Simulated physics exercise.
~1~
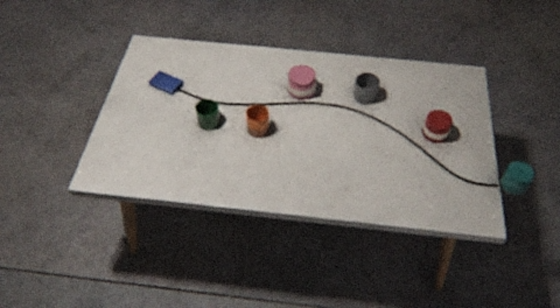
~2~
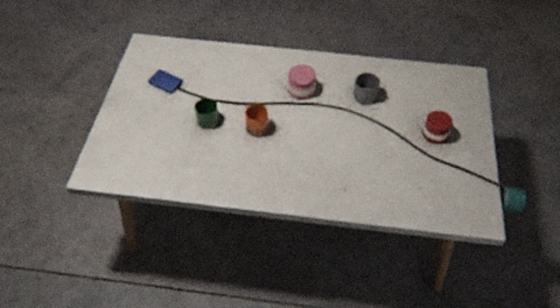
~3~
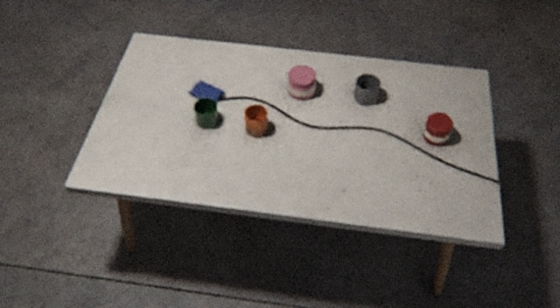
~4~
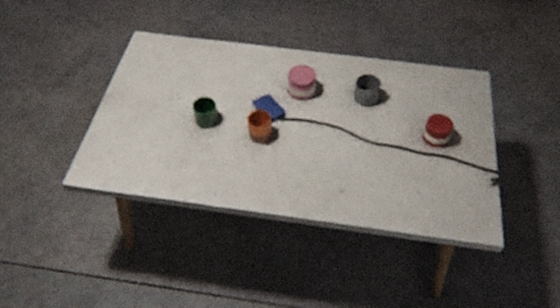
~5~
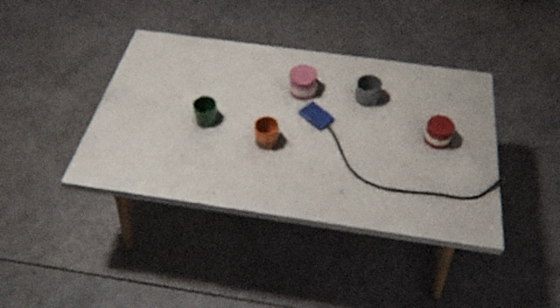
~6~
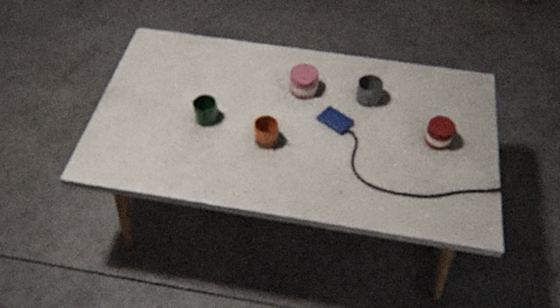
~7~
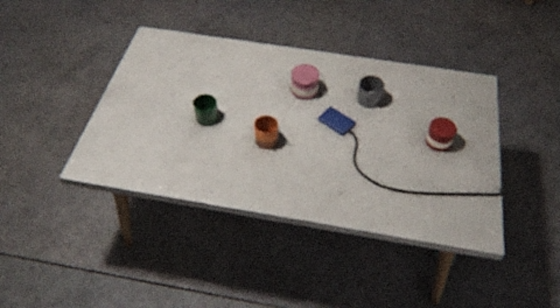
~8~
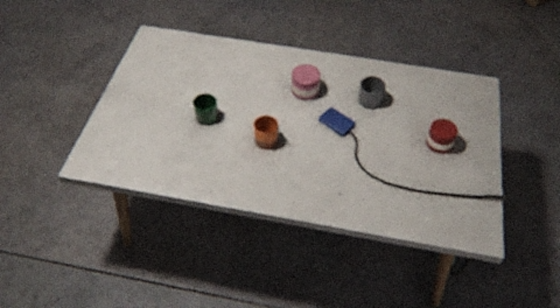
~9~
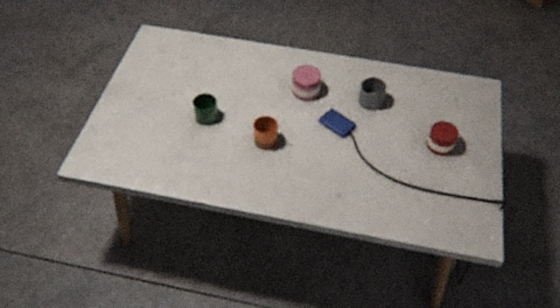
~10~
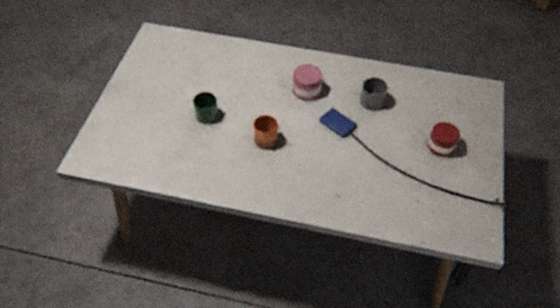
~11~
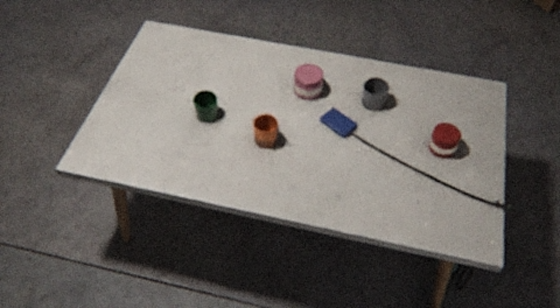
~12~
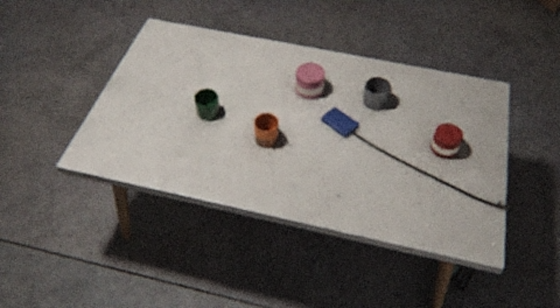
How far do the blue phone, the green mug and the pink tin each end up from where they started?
The blue phone ends far from its starting place, well to the right along the table. The green mug and the pink tin hardly shift at all.
